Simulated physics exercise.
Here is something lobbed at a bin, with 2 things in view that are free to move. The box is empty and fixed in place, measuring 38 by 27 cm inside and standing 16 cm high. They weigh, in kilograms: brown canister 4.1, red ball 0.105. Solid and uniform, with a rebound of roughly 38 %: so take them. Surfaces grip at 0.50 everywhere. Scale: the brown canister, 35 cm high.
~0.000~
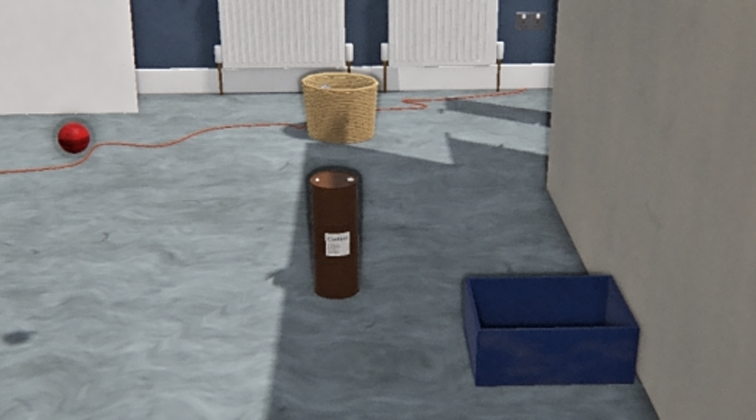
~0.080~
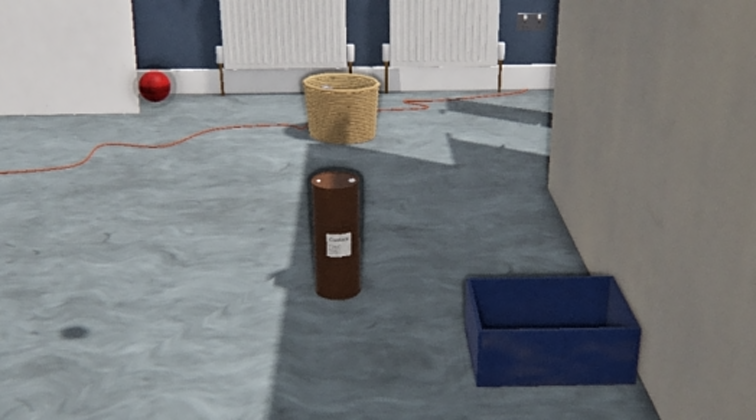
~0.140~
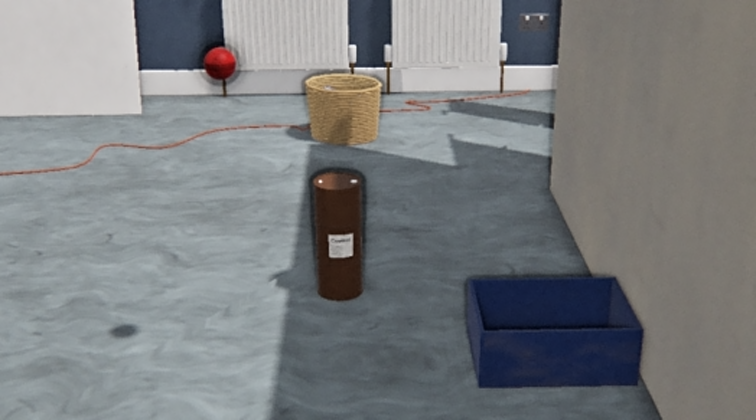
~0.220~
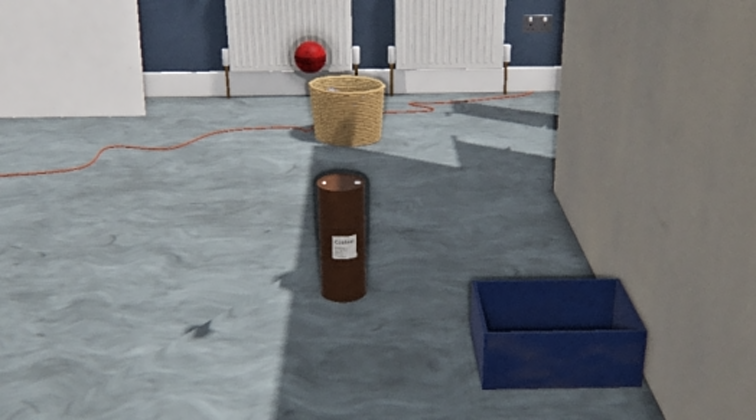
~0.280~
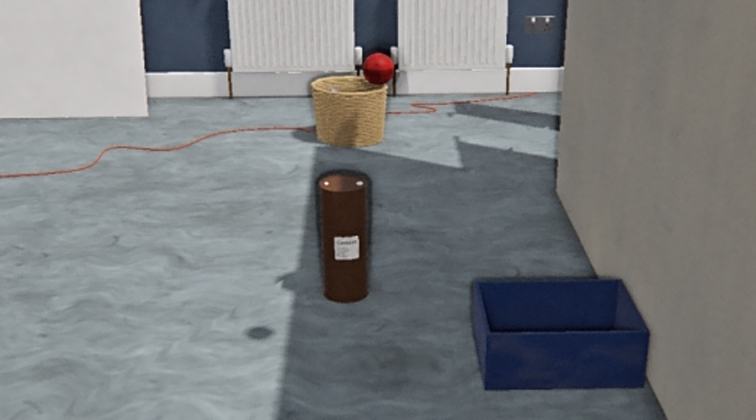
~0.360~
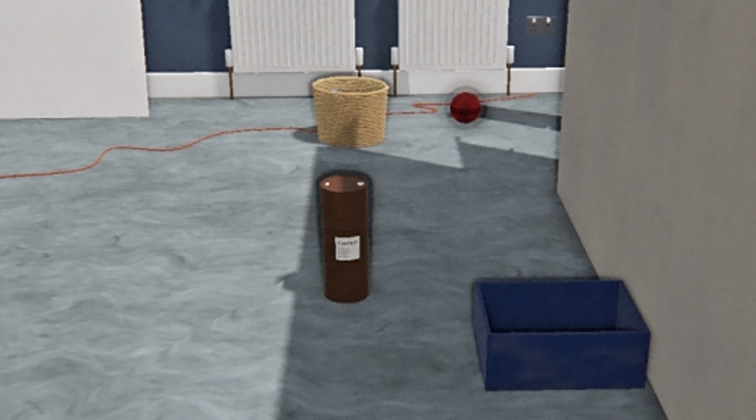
The video shows a red ball rising from the left, passing above a woven basket in front of white radiators, then descending on the right, while a brown canister and a blue open box stay in place nearby.
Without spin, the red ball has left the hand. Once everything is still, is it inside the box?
Yes.
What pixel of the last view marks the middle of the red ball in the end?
The resting point is around (524, 355).
After 0.46 s, gap 3 cm; red ball near (568, 188).
After 0.66 s, ball inside the box; red ball near (588, 342).
After 0.76 s, ball inside the box; red ball near (554, 334).
After 0.96 s, ball inside the box; red ball near (501, 352).
In the end (2.4 s), ball inside the box; brown canister under 10 cm from the start. At the end, from the last picture's camera, red ball near (524, 355).
